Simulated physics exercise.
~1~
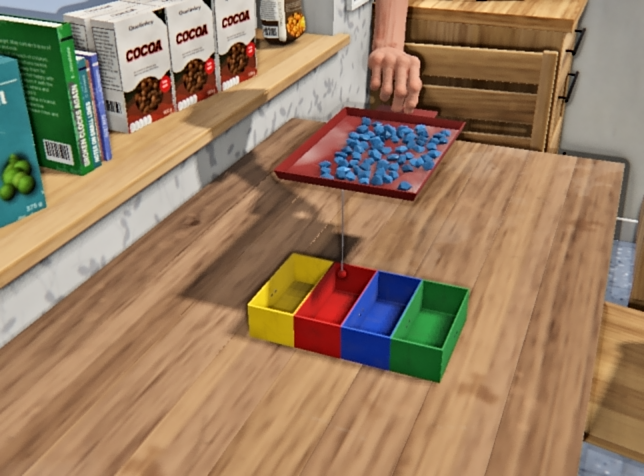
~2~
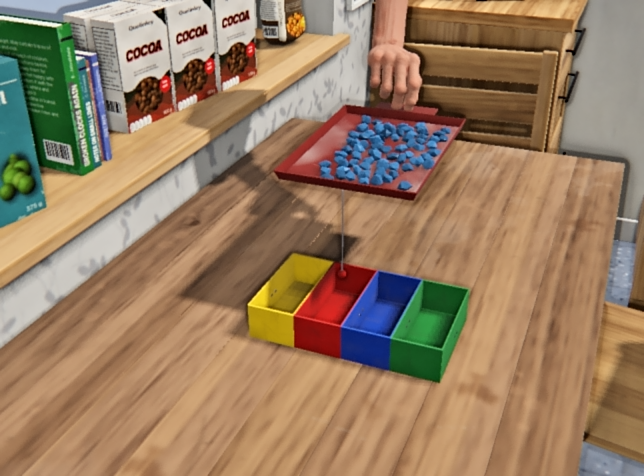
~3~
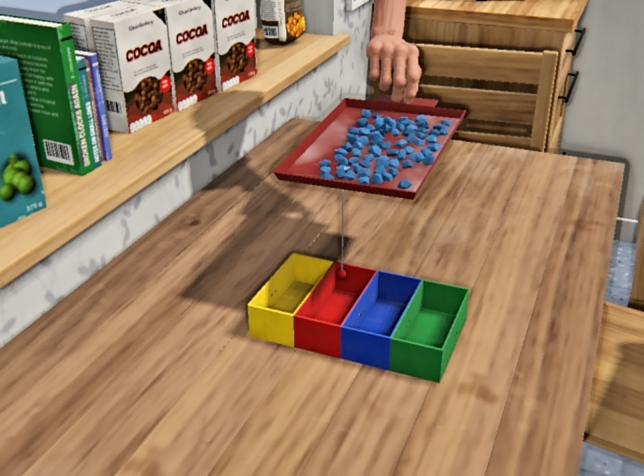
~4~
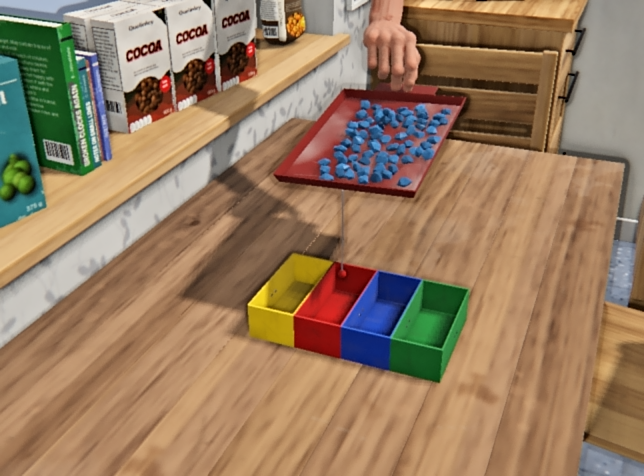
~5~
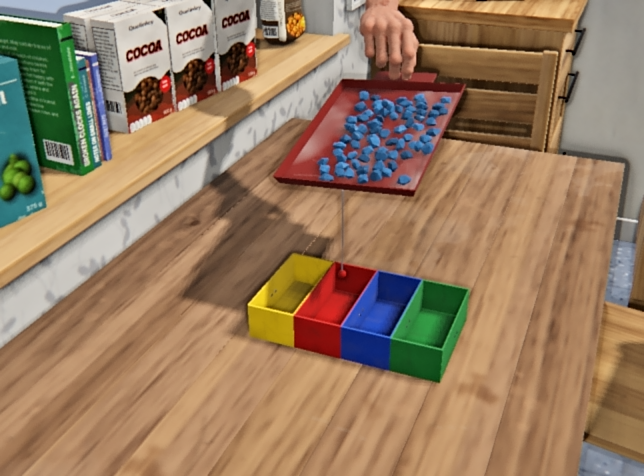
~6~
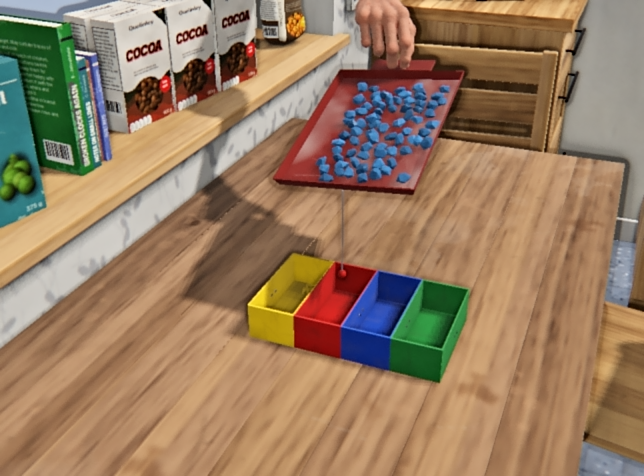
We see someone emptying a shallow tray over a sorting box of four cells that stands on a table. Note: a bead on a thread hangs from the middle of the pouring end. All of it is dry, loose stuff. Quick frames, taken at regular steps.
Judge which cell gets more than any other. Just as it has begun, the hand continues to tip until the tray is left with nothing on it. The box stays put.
Most goes to the yellow cell.
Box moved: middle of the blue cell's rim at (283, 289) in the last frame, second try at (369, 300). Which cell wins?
First try: That blue cell. Second try: The yellow cell.
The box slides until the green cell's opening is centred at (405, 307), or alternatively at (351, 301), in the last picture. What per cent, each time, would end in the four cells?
First 100 %, then 100 %.
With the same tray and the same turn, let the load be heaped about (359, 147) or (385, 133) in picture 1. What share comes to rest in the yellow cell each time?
The first start gives 50 percent and the second 50 percent.
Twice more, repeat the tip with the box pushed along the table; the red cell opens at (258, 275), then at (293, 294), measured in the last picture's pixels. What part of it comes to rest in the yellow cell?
Roughly 0% on the first try and 30% on the second.
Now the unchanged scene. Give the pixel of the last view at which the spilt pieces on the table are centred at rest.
Near (216, 303).
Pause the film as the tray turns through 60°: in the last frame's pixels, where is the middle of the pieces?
Around (315, 171).
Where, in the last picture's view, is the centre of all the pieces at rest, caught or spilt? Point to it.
Roughly at (288, 317), give or take.
Just after the last frame, tray tipped steeply; the larger part on the tray; about a tenth falling or outside the box.
A moment on, tray tipped right over; just a few on the tray; roughly a third in the yellow cell; roughly a quarter in the red cell; roughly a third falling or outside the box.
Further on, tray tipped past a quarter turn; roughly half in the yellow cell; roughly a quarter in the red cell; roughly a quarter falling or outside the box.
When it is over, tray tipped past a quarter turn; roughly half in the yellow cell; roughly a quarter in the red cell; not one in the green cell; not one in the blue cell; roughly a quarter outside the box.
